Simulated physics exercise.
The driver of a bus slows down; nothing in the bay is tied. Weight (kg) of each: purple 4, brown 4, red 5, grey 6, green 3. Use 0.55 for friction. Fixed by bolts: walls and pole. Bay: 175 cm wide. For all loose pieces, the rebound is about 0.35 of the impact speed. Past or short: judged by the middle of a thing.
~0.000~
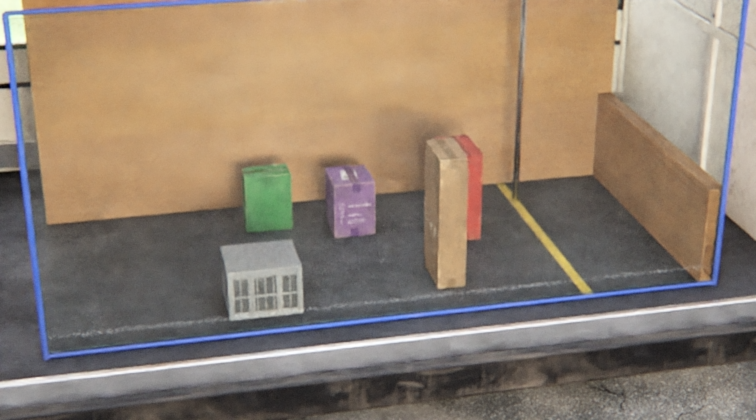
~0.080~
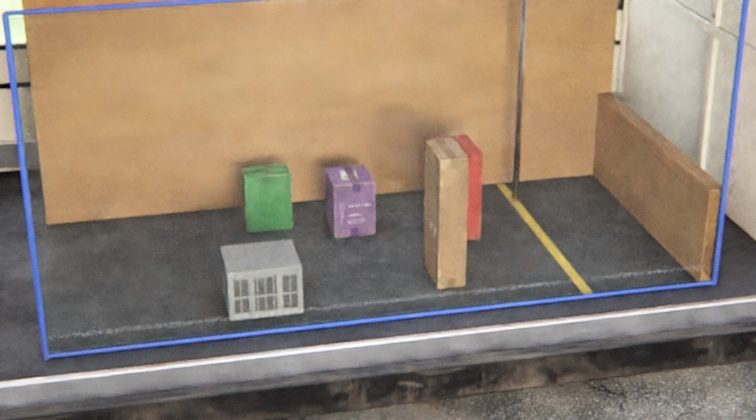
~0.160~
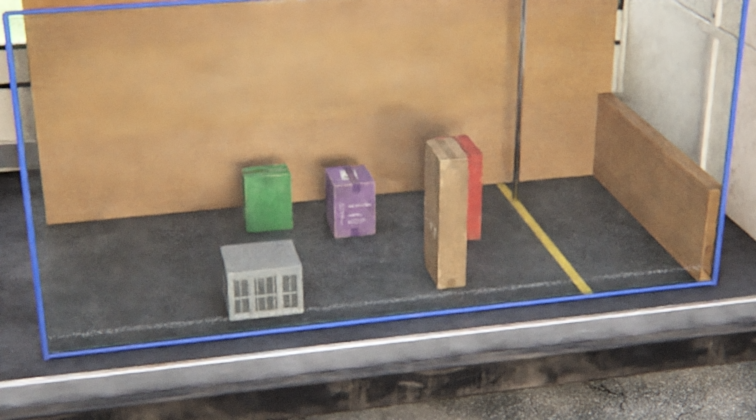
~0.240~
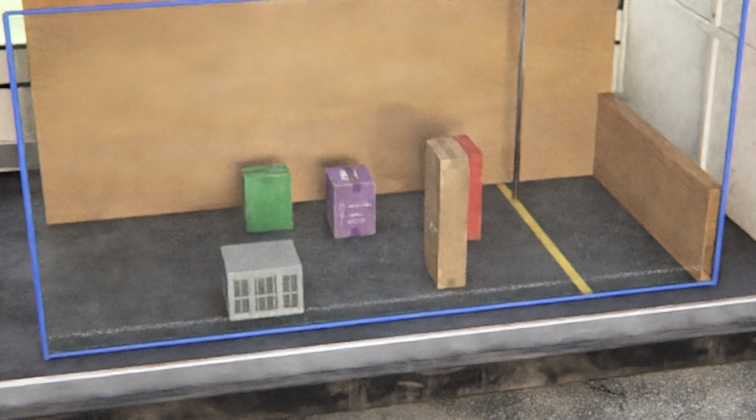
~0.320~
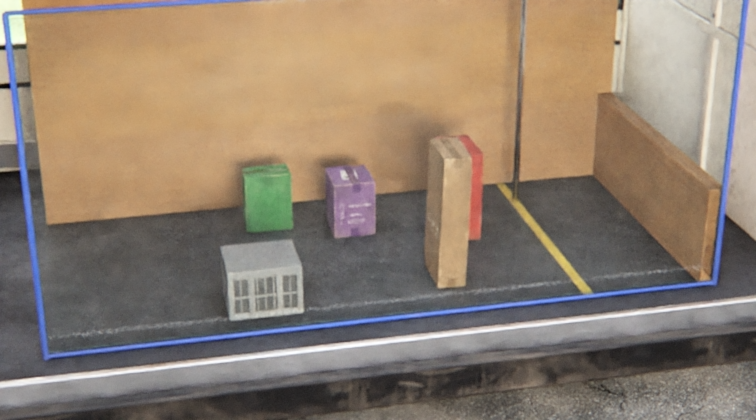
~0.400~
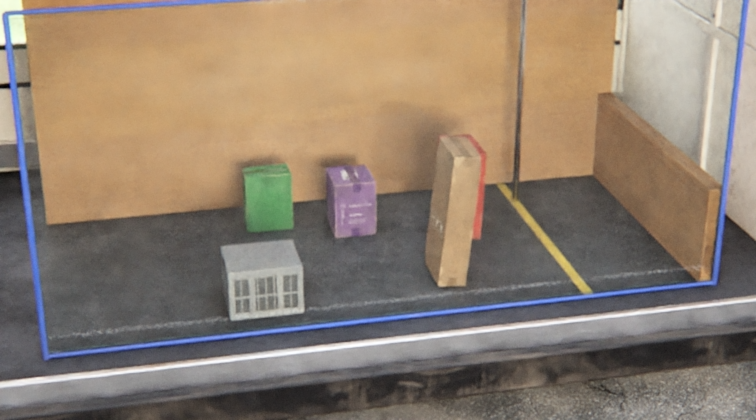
A tall brown box stood in front of a red one on a dark floor, near a green box, a purple pack and a grey crate, then leaned slightly to the right while everything else stayed still.
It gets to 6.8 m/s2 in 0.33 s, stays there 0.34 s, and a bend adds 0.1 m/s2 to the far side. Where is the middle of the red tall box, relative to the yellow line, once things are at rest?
Over the line.
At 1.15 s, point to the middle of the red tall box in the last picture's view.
Position at that time, last view: Approx. (552, 205).
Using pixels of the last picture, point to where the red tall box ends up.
(552, 205).
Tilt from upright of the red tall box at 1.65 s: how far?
Close to 90 degrees off upright.
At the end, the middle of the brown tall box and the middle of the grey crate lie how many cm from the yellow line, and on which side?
Brown tall box: 20 cm past; grey crate: 170 cm short.
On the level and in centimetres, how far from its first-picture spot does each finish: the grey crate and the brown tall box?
Grey crate: 20; brown tall box: 90.
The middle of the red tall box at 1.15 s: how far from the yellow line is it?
It is roughly 15 cm beyond the mark.
After 0.75 s the red tall box is 18 cm short of the yellow line, tilted 60°, near (506, 191) in the last picture's view; the grey crate 175 cm short of the yellow line, tilted 0°.
After 1.15 s the red tall box is 14 cm past the yellow line, tilted 90°, near (552, 205) in the last picture's view; the grey crate 166 cm short of the yellow line, tilted 0°.
After 1.65 s the red tall box is 14 cm past the yellow line, tilted 90°, near (552, 205) in the last picture's view.
At rest, 1.9 s, purple pack stops short of the yellow line; brown tall box crosses the yellow line; red tall box crosses the yellow line; grey crate stops short of the yellow line; green pack stops short of the yellow line.
